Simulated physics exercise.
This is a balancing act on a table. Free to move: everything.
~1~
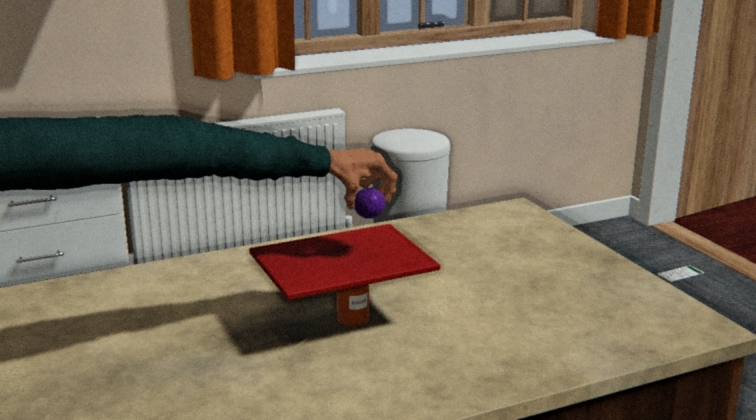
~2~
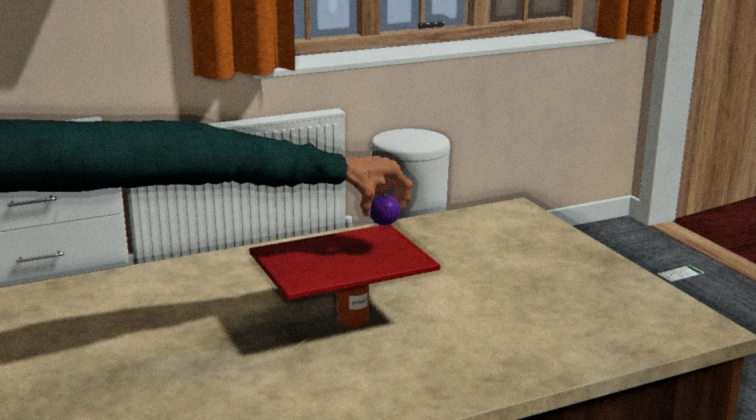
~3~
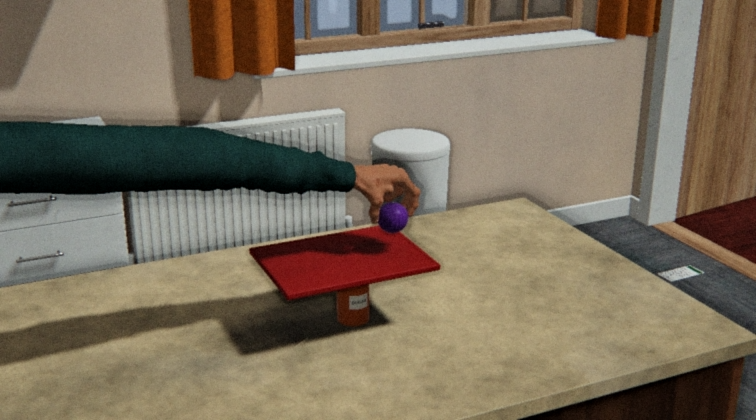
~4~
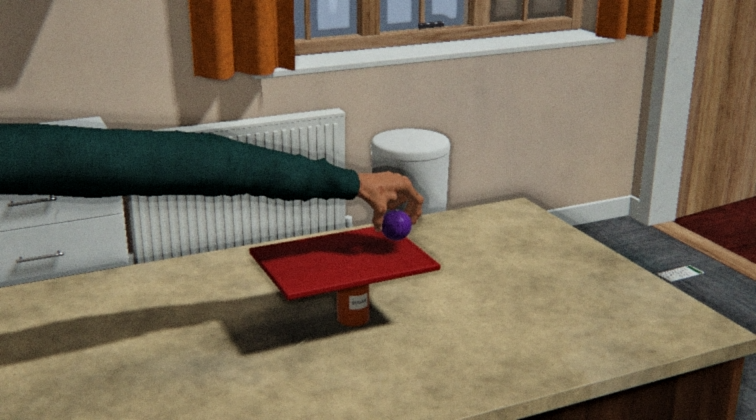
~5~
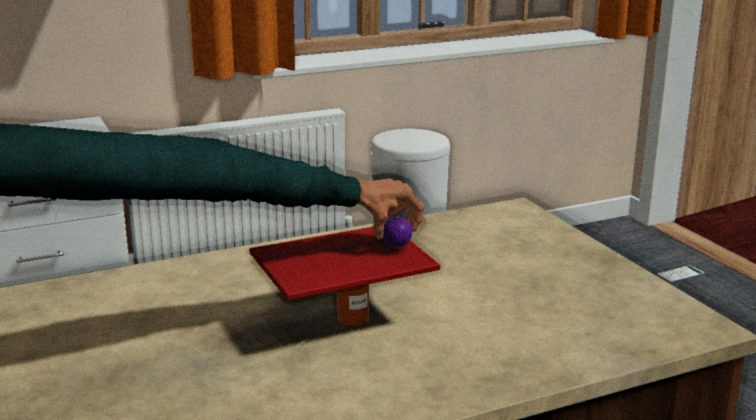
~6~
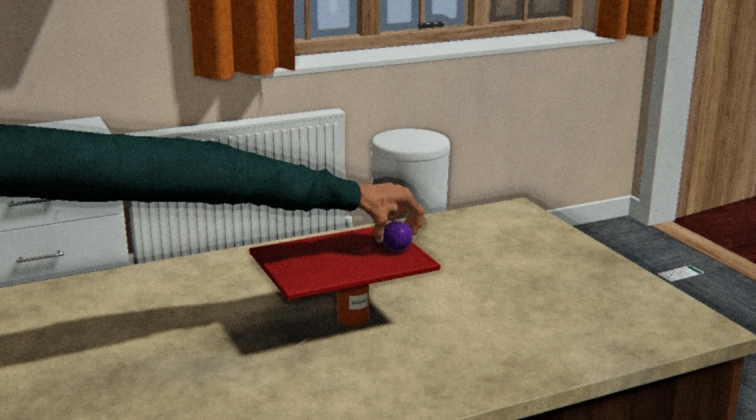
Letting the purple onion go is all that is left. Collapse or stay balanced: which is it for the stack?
Nice try - it stays together just fine.
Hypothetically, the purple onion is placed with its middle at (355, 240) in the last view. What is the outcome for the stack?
Stands.
Then, 0.20 s after the last picture, nothing has stirred.
Then, 0.40 s after the last picture, purple onion resting near (397, 236).
At rest, all 3 in place. Seen from the same camera at the end, purple onion near (397, 236). The stack holds.
